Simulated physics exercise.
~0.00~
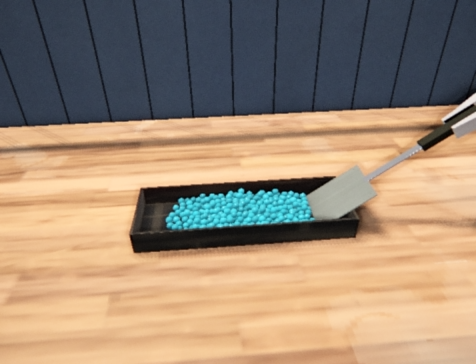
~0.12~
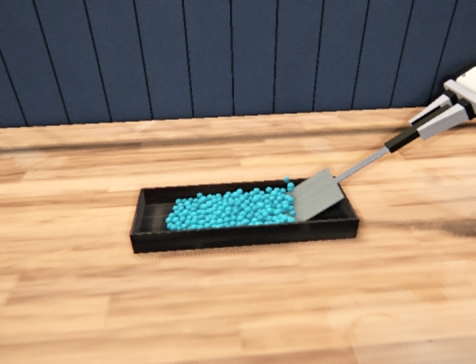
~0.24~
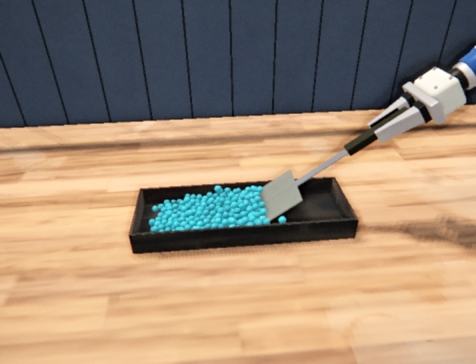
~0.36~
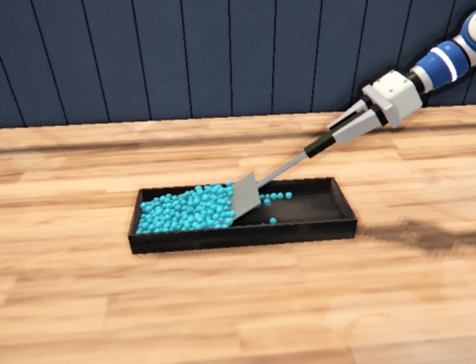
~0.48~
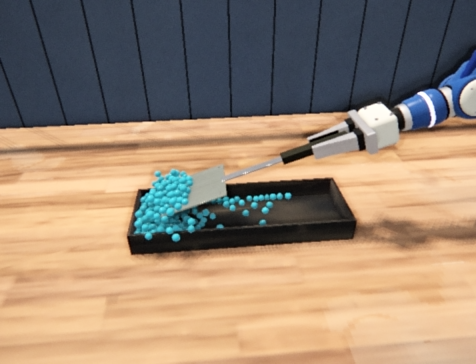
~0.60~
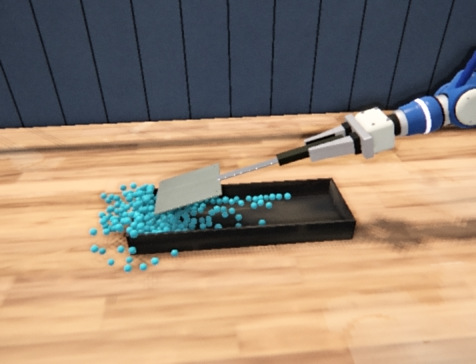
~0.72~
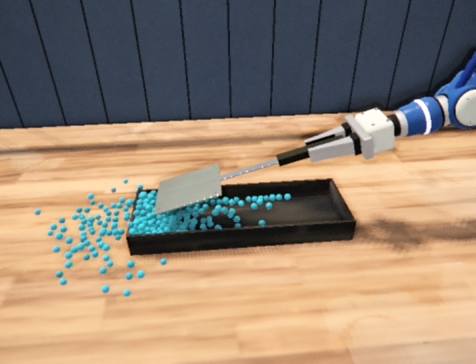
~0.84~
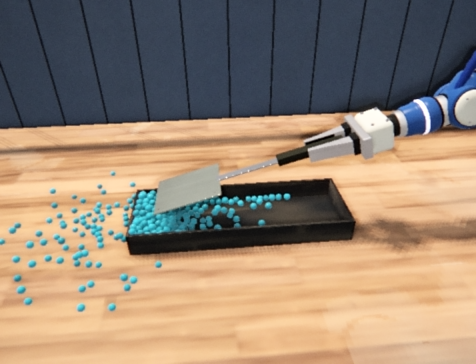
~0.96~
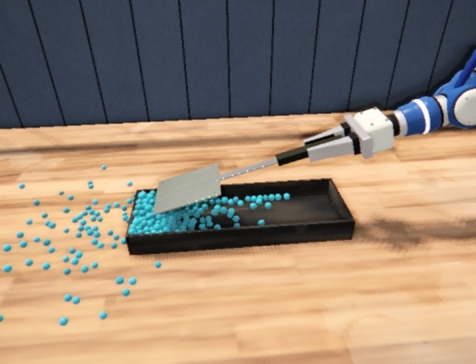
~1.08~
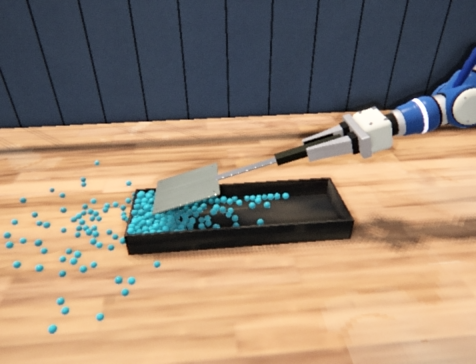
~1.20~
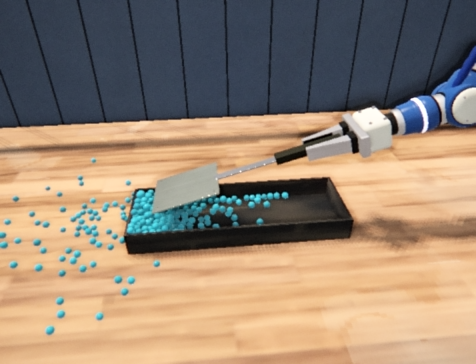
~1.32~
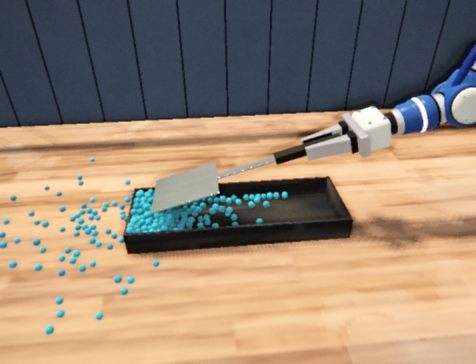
Bright blue beads spilled over the left end of a black tray as a robot arm pushed them leftward with a flat paddle, then tilted and stopped. Some ended up scattered across the wooden surface, while most stayed in the tray.
